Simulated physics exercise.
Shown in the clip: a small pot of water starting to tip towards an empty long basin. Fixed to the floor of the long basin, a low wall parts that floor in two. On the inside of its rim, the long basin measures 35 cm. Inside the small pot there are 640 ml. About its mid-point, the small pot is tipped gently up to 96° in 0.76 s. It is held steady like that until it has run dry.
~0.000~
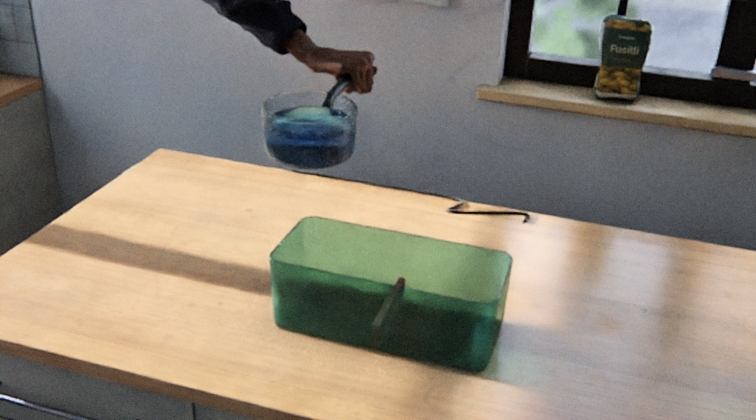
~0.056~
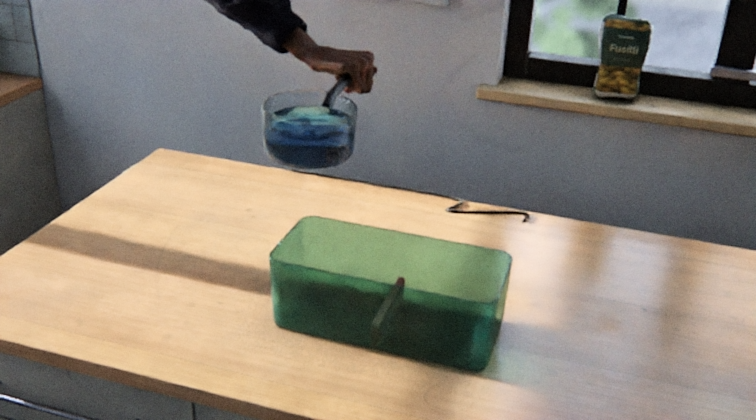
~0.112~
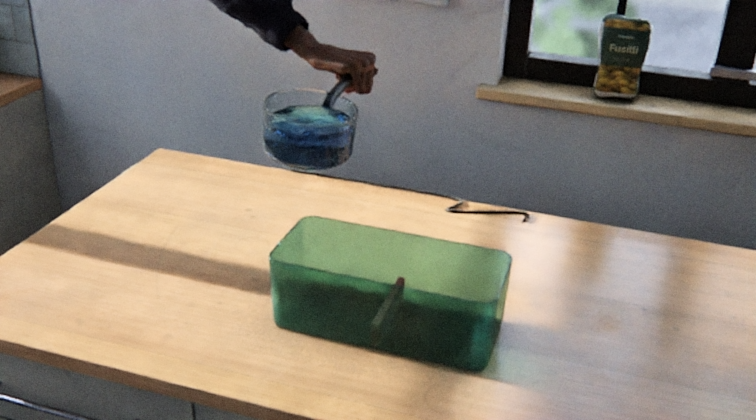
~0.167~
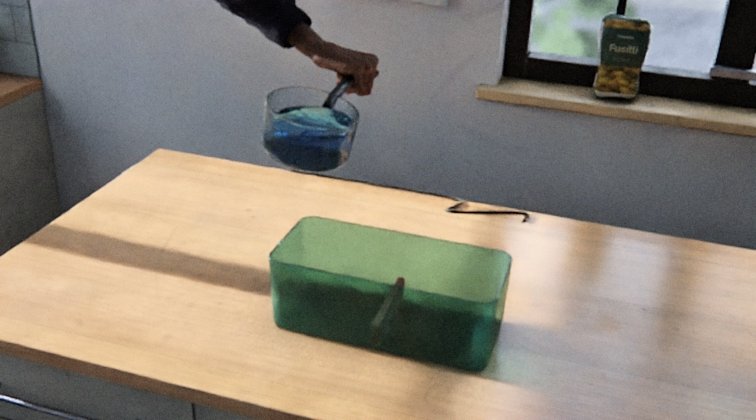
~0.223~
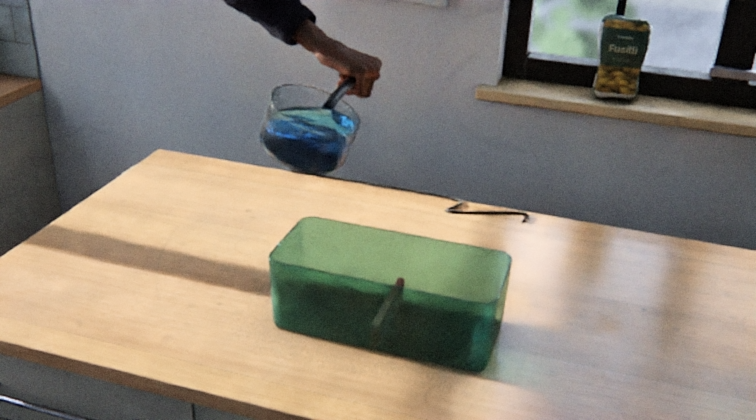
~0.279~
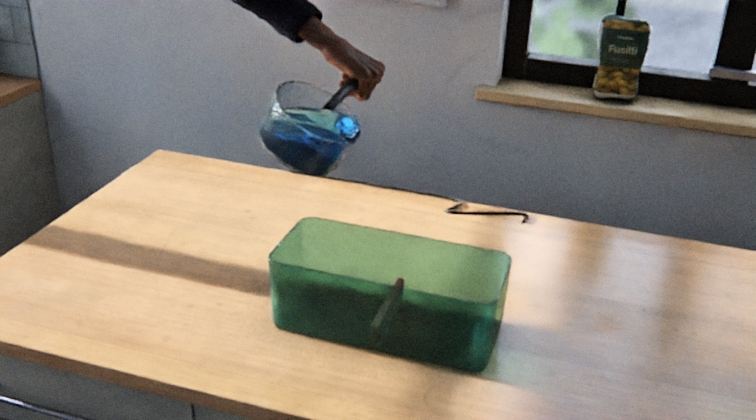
To begin with, a hand holds a small clear pot of blue liquid nearly level above a wooden table, over an empty green long basin with a low dividing wall. The hand then gradually tilts the pot down to the right, and the liquid shifts towards its right rim, reaching the edge.
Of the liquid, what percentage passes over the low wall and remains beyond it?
The far part has about 57 per cent.
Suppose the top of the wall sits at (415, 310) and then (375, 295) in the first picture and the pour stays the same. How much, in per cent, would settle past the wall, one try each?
Around 10 and 80 percent, in that order.
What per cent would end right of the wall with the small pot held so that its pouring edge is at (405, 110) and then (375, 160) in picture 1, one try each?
Near 90 in a hundred on the first go and near 80 in a hundred on the second.
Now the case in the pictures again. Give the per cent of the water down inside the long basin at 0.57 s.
About 12%.
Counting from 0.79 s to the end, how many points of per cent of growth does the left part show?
22 %.
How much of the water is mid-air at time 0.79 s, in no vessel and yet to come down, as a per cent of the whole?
Roughly 14 per cent.
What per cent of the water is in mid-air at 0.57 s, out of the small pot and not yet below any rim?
Near 46 in a hundred.
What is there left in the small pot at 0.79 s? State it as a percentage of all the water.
Remaining share: Approx. 12 %.
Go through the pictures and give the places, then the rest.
In the first frame, it leans 0°; its right rim is at (354, 114); the water meets the walls at (271, 113) and (352, 126); the long basin's rim runs from (286, 237) to (505, 280); the wall's top is at (389, 301).
In the second frame, it leans 1°; its right rim is at (354, 115); the water meets the walls at (271, 113) and (352, 126).
In the third frame, it leans 5°; its right rim is at (355, 118); the water meets the walls at (271, 113) and (353, 127).
In the fourth frame, it leans 11°; its right rim is at (356, 124); the water meets the walls at (271, 113) and (354, 128).
In the fifth frame, it leans 19°; its right rim is at (357, 131); the water meets the walls at (271, 113) and (356, 129).
In the sixth frame, it leans 29°; its right rim is at (356, 139); the water meets the walls at (267, 113) and (359, 133); 1 per cent is over the edge.
After 0.57 s the tilt is 82° and 41 per cent is still to pour, 4 is left of the wall and 8 right of it.
After 0.79 s the tilt is 96° and 12 per cent is still to pour, 20 is left of the wall and 55 right of it.
After 1.01 s the tilt is 96° and 3 per cent is still to pour, 36 is left of the wall and 56 right of it.
After 1.26 s the tilt is 96° and 1 per cent is still to pour, 41 is left of the wall and 57 right of it.
In the end 42 per cent lies left of the wall, 57 right of it and 1 outside.
